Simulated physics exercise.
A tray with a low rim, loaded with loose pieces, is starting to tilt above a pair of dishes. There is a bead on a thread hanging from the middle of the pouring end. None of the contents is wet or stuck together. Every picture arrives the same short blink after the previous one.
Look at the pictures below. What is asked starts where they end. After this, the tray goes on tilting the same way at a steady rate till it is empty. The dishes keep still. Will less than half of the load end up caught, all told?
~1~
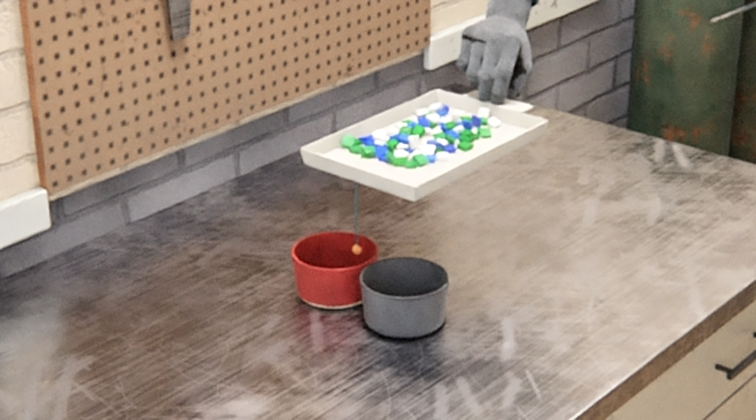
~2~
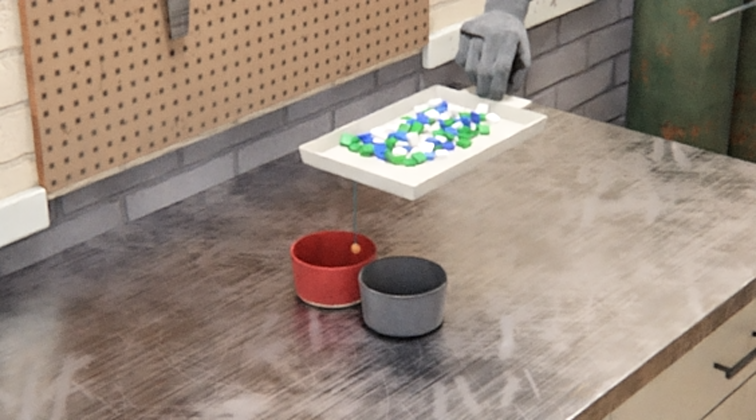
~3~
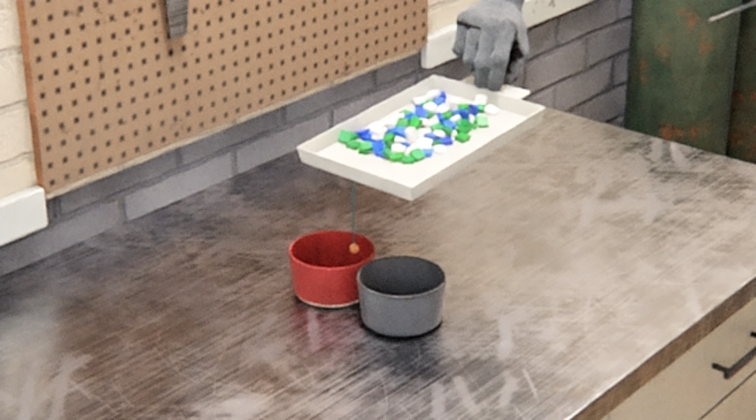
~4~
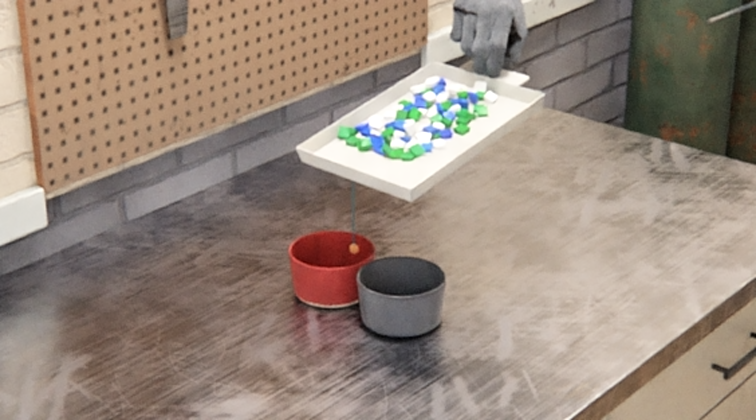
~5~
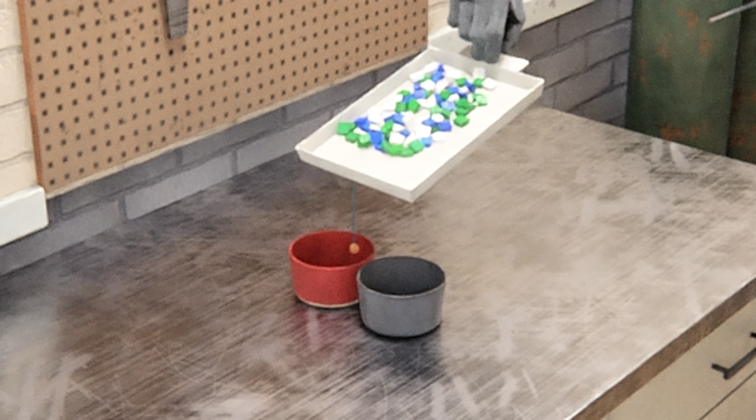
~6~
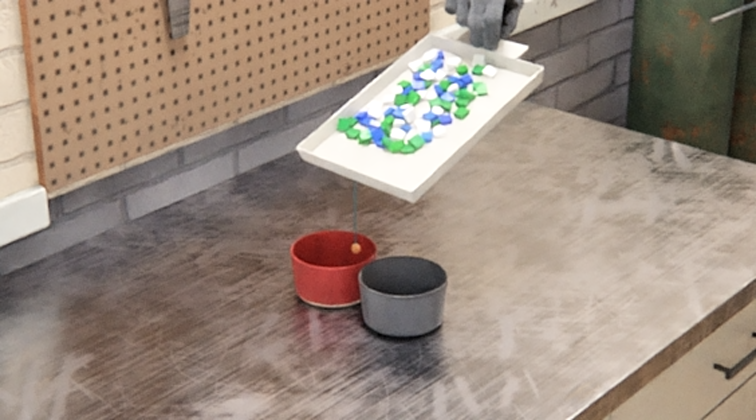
Yes, watching it, the dishes let slip most of it.
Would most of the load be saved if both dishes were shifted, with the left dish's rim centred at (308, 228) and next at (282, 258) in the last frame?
With the first shift the pair saves less than a half; with the second, beyond half.
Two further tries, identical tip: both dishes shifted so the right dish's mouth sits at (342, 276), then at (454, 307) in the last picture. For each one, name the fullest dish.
The right-hand one the first time, the left-hand one the second.
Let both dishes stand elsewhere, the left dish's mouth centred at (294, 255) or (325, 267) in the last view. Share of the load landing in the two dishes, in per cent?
The first position comes out at 80 per cent, the other at 80 per cent.
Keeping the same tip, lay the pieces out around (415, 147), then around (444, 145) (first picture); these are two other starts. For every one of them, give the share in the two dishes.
You'd see roughly 20 per cent first and roughly 30 per cent second.
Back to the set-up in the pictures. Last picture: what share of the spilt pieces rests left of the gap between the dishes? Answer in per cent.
It comes to about 90 percent.
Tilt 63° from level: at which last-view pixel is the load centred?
The load is centred about (370, 154).
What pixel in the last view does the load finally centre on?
Around (347, 330), give or take.
Soon, tray tipped steeply; all on the tray.
A while on, tray tipped past a quarter turn; most on the tray; a stray few in the right dish; a small part outside both; a stray few in the air.
Towards the end, tray tipped past a quarter turn; about a quarter in the right dish; a stray few in the left dish; about two thirds outside both.
Finally, tray tipped past a quarter turn; about a quarter in the right dish; a stray few in the left dish; about two thirds outside both.
